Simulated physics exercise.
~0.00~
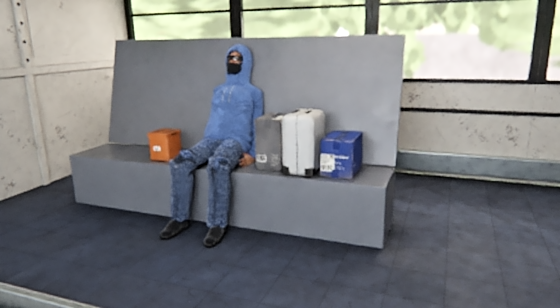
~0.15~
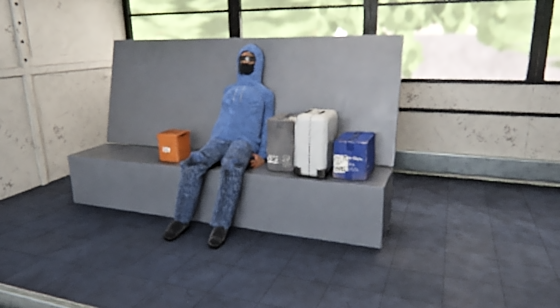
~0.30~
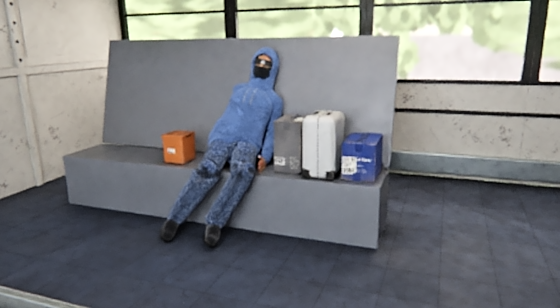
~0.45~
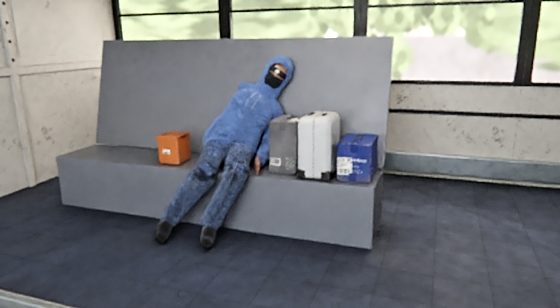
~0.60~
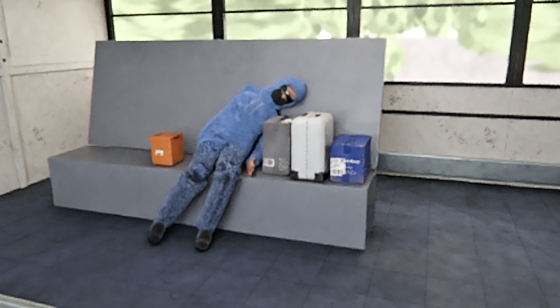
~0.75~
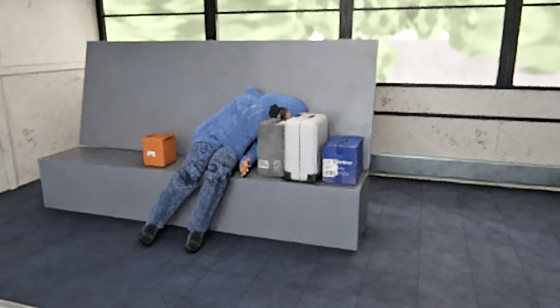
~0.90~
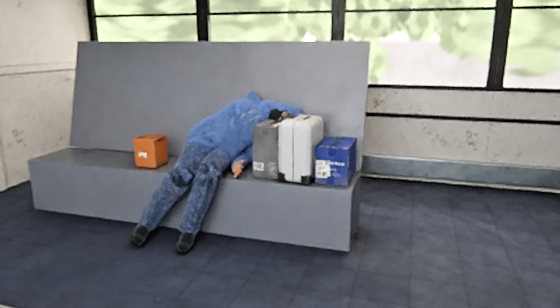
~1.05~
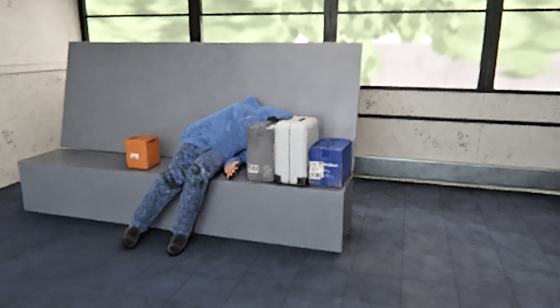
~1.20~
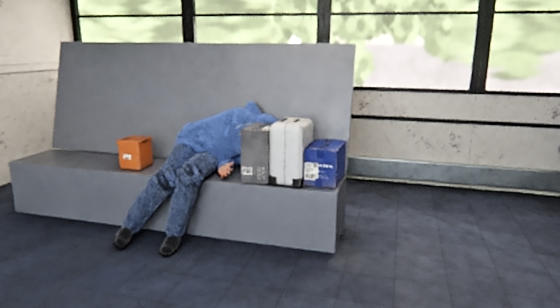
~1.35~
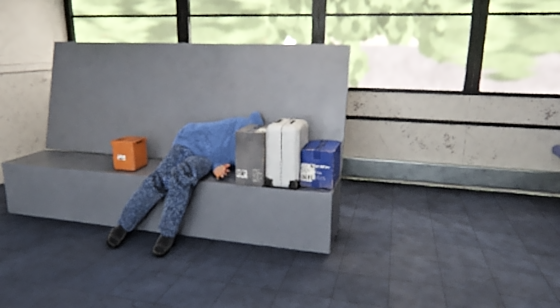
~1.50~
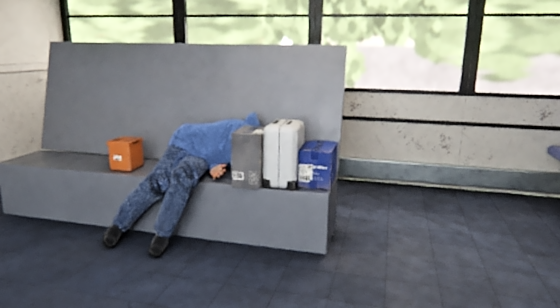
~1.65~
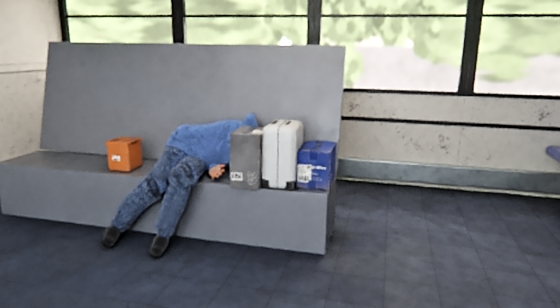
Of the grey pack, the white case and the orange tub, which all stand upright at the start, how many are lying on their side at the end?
None of them are lying on their side. The grey pack, the white case and the orange tub all still stand upright on the bench.
At first, a passenger in a blue hooded top and dark face covering sits limply on a grey bench, with an orange tub on the left and a grey pack, white case and blue holdall on the right. The luggage slides a little to the right along the seat, then stops. The passenger tips to the right, arms slack, and slumps toward the grey pack and white case. The head sinks out of sight behind them as the view pans slightly right. In the end the passenger lies folded over, hips still on the seat, and all the luggage remains on the bench.
